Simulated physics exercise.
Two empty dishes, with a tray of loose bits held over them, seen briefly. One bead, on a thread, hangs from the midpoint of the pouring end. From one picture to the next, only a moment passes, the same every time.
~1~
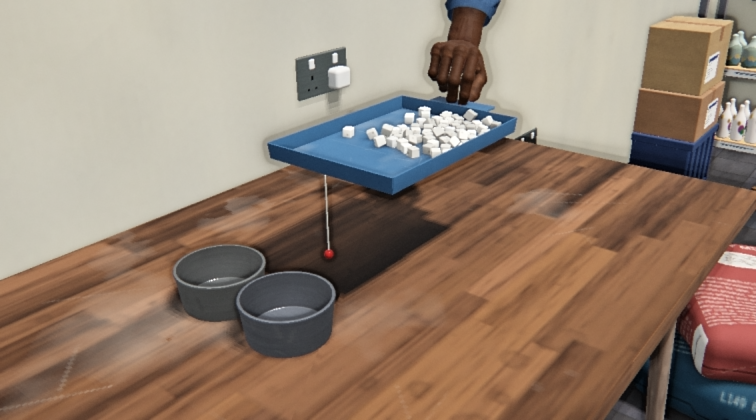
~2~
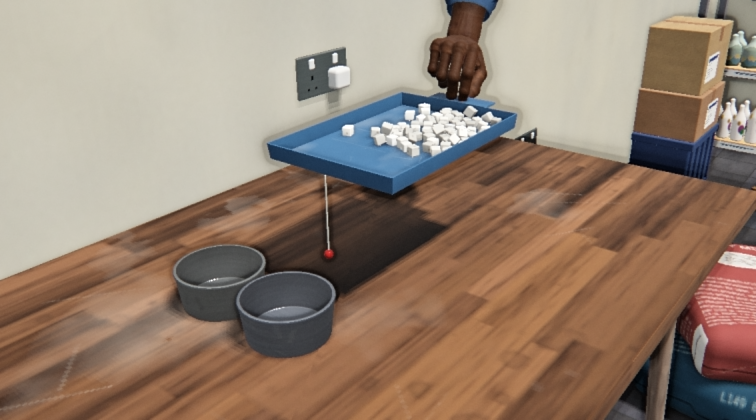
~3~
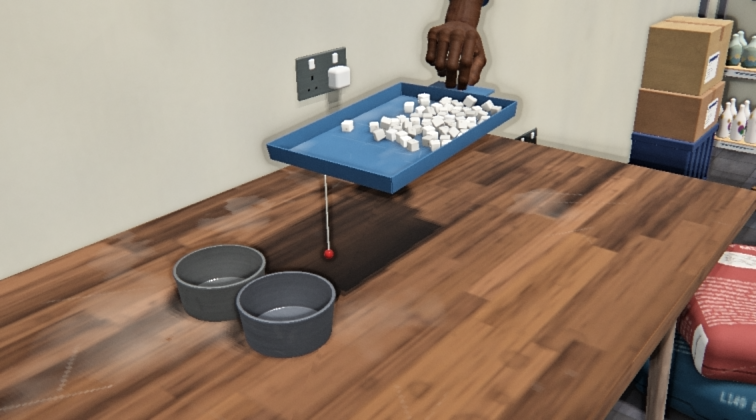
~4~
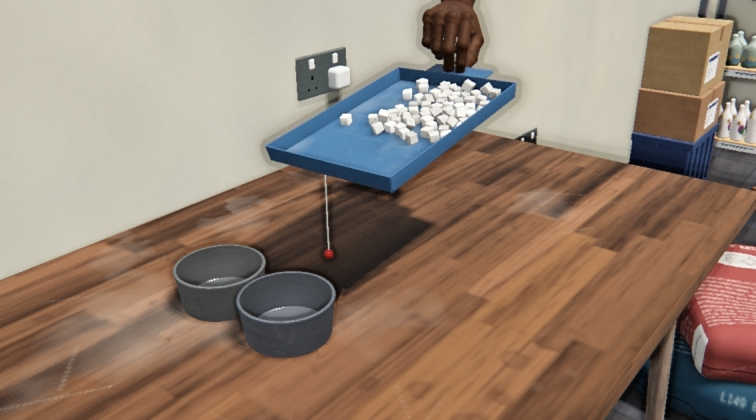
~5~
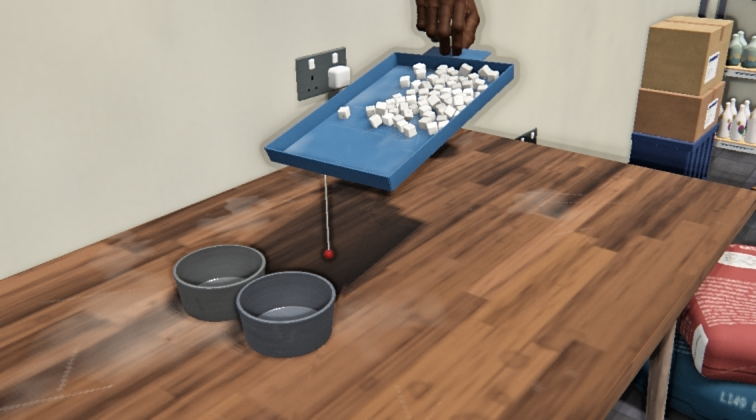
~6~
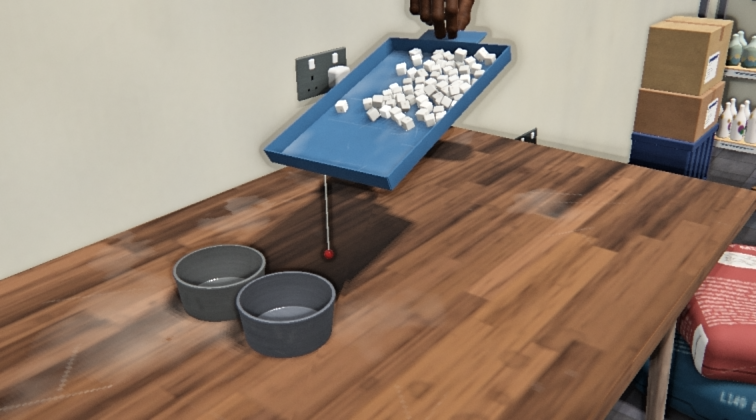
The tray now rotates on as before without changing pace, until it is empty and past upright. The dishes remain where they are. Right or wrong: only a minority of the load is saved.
Wrong, most of it is saved.
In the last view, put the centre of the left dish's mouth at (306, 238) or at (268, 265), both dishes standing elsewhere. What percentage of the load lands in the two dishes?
0, then 80 %.
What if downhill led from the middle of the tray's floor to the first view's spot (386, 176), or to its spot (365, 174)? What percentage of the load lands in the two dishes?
About 10 % and 30 %.
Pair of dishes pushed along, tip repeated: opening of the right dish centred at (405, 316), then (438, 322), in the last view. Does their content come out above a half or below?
Place 1: Lower than half; place 2: Lower than half.
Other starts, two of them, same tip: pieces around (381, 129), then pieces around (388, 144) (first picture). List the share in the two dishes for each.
First case: Around 70 %; second case: Around 70 %.
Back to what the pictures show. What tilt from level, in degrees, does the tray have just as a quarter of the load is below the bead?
Roughly 115°.
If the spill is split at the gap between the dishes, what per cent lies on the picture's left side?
It works out to some 20 per cent.
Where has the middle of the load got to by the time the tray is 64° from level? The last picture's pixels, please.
Look close to (323, 145) in the last picture.
Soon, tray tipped steeply; nearly all on the tray; a small part in the air.
A while on, tray tipped past a quarter turn; most on the tray; a small part in the right dish; a small part in the left dish; a small part outside both; a stray few in the air.
Towards the end, tray tipped past a quarter turn; about half in the right dish; about a quarter in the left dish; about a quarter outside both; a stray few in the air.
Finally, tray tipped past a quarter turn; about half in the right dish; about a quarter in the left dish; about a quarter outside both; a stray few in the air.
